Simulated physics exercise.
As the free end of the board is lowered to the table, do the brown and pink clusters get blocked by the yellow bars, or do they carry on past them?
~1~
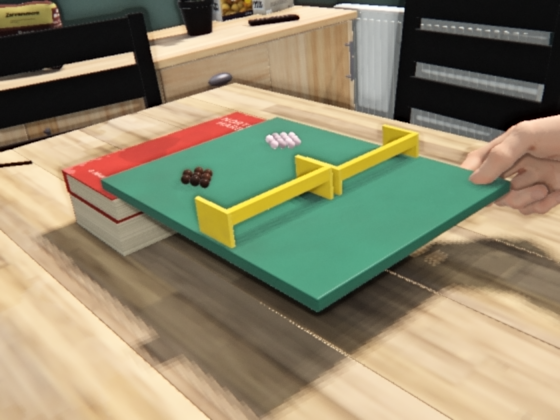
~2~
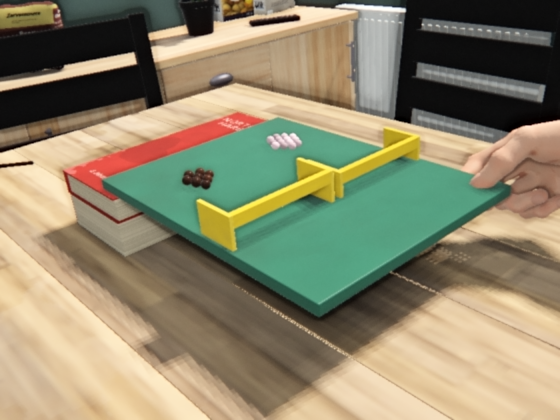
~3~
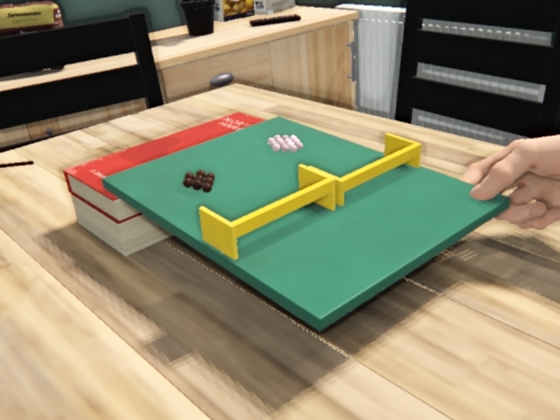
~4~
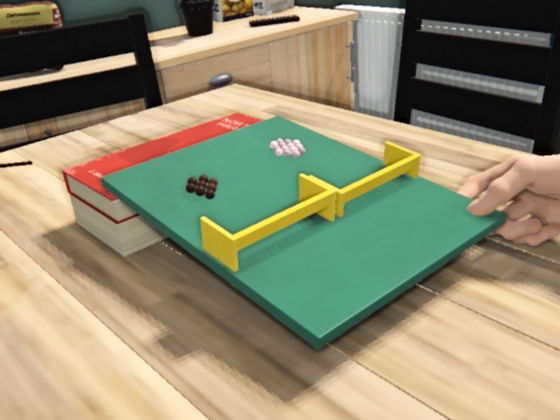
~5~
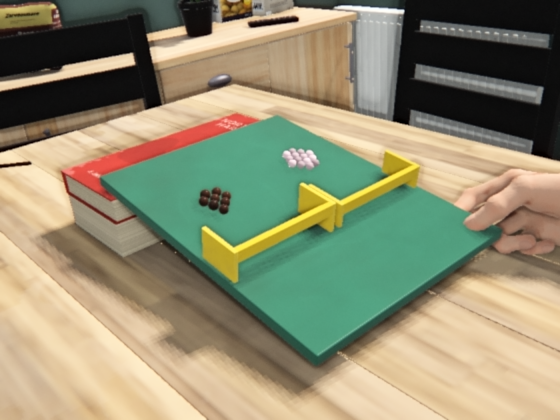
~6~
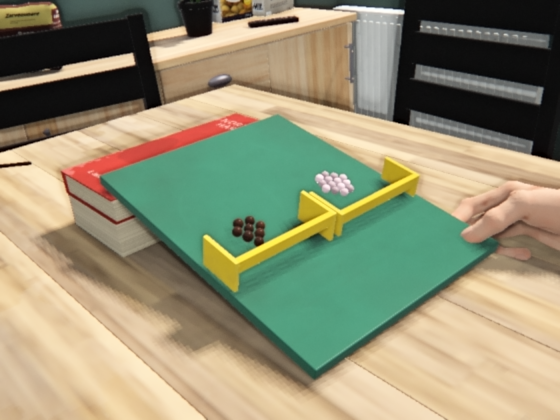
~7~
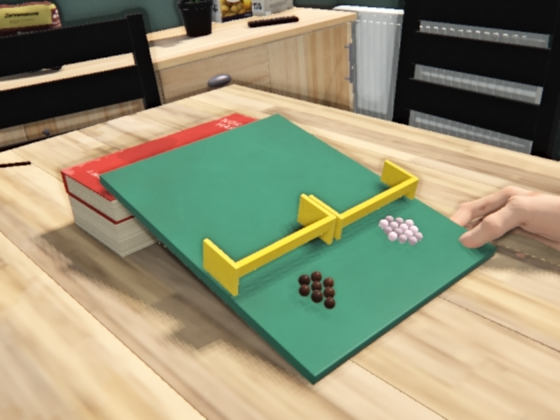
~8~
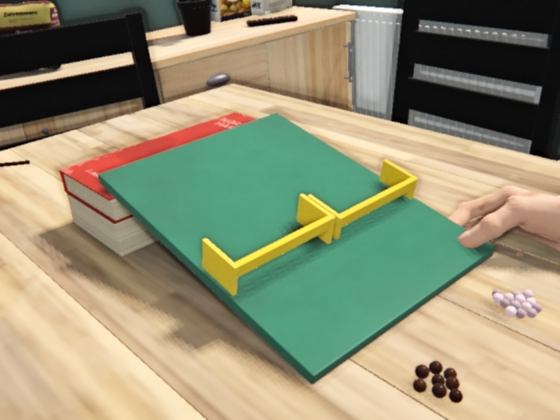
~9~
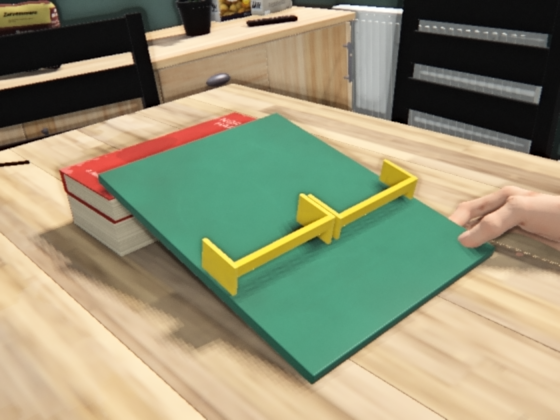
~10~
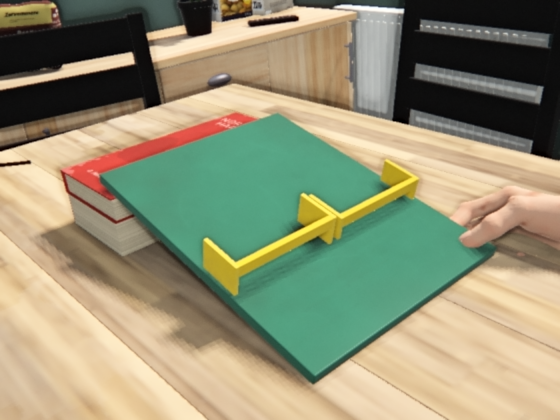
Both carry on past the bars. The nearer brown cluster and the farther pink cluster each slip under the yellow bar in their way and roll on down off the board.
A green board, propped on thick red-covered books at the left and held by a hand at the right, tips slowly down over a wooden table, seen from slightly above with black chairs behind. Two small clusters of balls, dark brown nearer and pale pink farther, sit uphill of two yellow bars raised on feet. At first both clusters stay nearly still as the free end sinks. Then they roll down the slope, pass beneath the bars and run off onto the table. They leave view at the lower right, and the board rests tilted, empty but for its bars, with the hand still at its edge.
